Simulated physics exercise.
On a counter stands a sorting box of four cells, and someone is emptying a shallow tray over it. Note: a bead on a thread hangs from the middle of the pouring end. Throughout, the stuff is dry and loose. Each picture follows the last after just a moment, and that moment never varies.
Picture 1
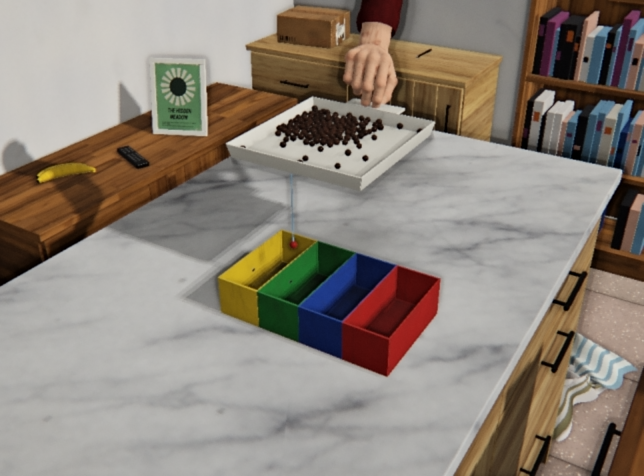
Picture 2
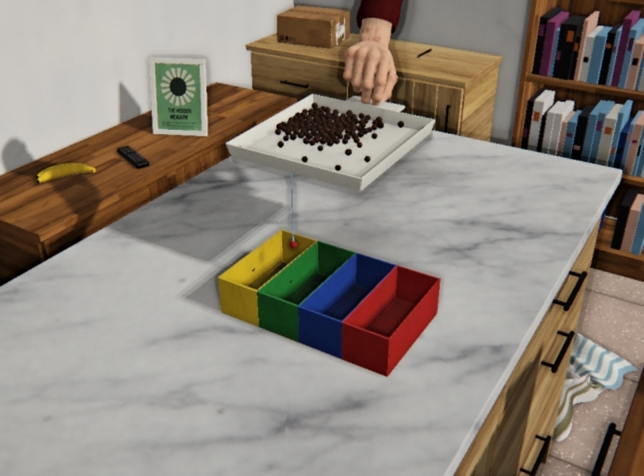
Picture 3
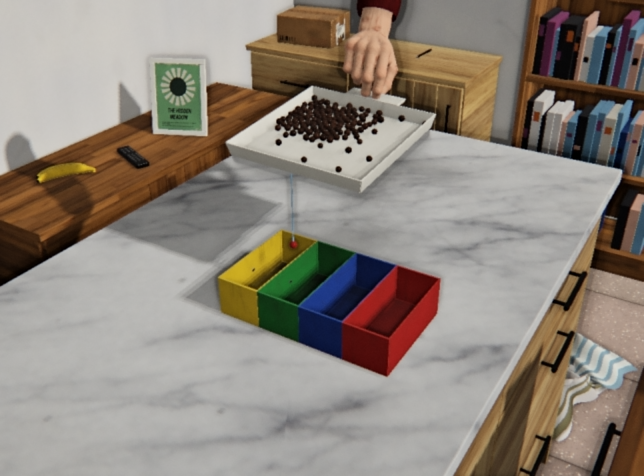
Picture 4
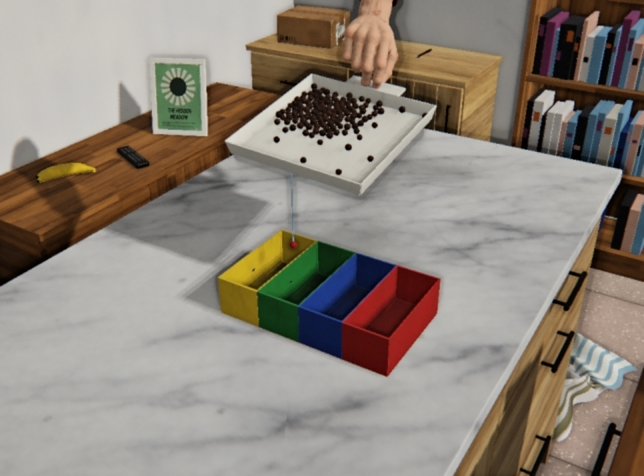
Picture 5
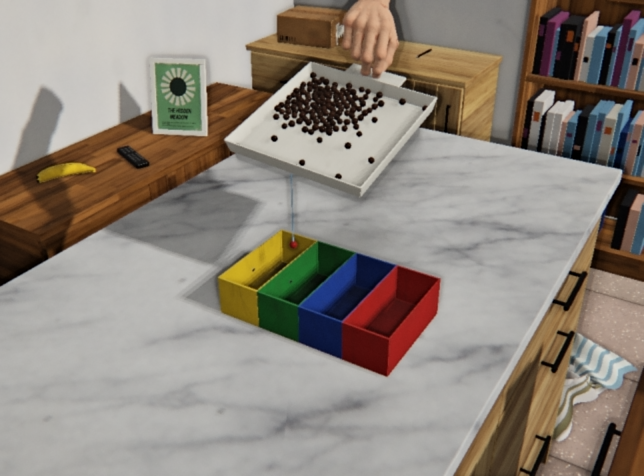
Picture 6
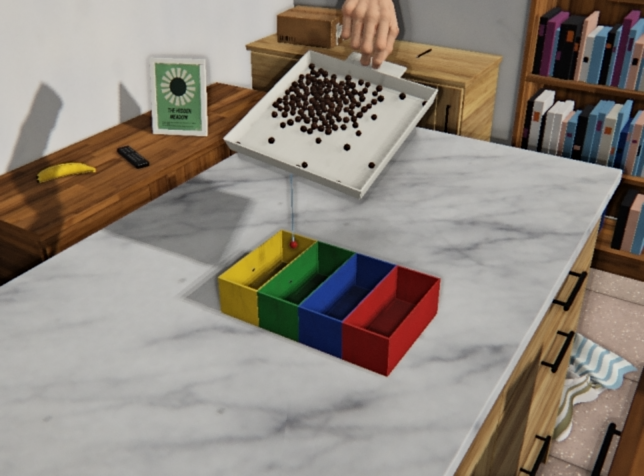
We see a hand gradually tilting a shallow white tray of small dark brown balls above a sorting box with yellow, green, blue and red cells; the pouring edge dips toward its right corner and the balls shift slightly.
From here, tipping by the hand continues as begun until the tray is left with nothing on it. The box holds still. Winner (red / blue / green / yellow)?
Blue.
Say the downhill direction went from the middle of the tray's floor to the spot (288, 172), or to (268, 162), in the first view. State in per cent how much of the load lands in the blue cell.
The first gives 0 %, the second 0 %.
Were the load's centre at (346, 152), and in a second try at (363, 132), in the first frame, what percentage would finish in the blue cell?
First case: Some 80 %; second case: Some 70 %.
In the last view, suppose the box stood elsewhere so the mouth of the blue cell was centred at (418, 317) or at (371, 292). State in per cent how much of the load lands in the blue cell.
The first try gives 10 per cent, the second 40 per cent.
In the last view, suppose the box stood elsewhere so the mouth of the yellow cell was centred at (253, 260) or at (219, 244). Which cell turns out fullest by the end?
The first time it is the blue cell, and the second time it is the cell in red.
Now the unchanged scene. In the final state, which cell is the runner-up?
Second place goes to that green cell.
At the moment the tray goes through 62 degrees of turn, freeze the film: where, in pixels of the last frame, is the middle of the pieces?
(339, 195).
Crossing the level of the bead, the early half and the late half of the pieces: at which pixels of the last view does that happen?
Starting near (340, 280), moving on to near (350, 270).
Soon after the last picture, tray tipped steeply; about two thirds on the tray; a small part in the blue cell; a stray few in the red cell; a stray few in the green cell; a stray few in the yellow cell; about a quarter falling or outside the box.
A little later, tray tipped right over; about a quarter on the tray; about a third in the blue cell; a small part in the green cell; a small part in the red cell; a stray few in the yellow cell; about a quarter falling or outside the box.
Later still, tray tipped past a quarter turn; about two thirds in the blue cell; a small part in the green cell; a small part in the red cell; a stray few in the yellow cell; a small part falling or outside the box.
At rest, tray tipped past a quarter turn; about two thirds in the blue cell; a small part in the green cell; a small part in the red cell; a stray few in the yellow cell; a small part outside the box.
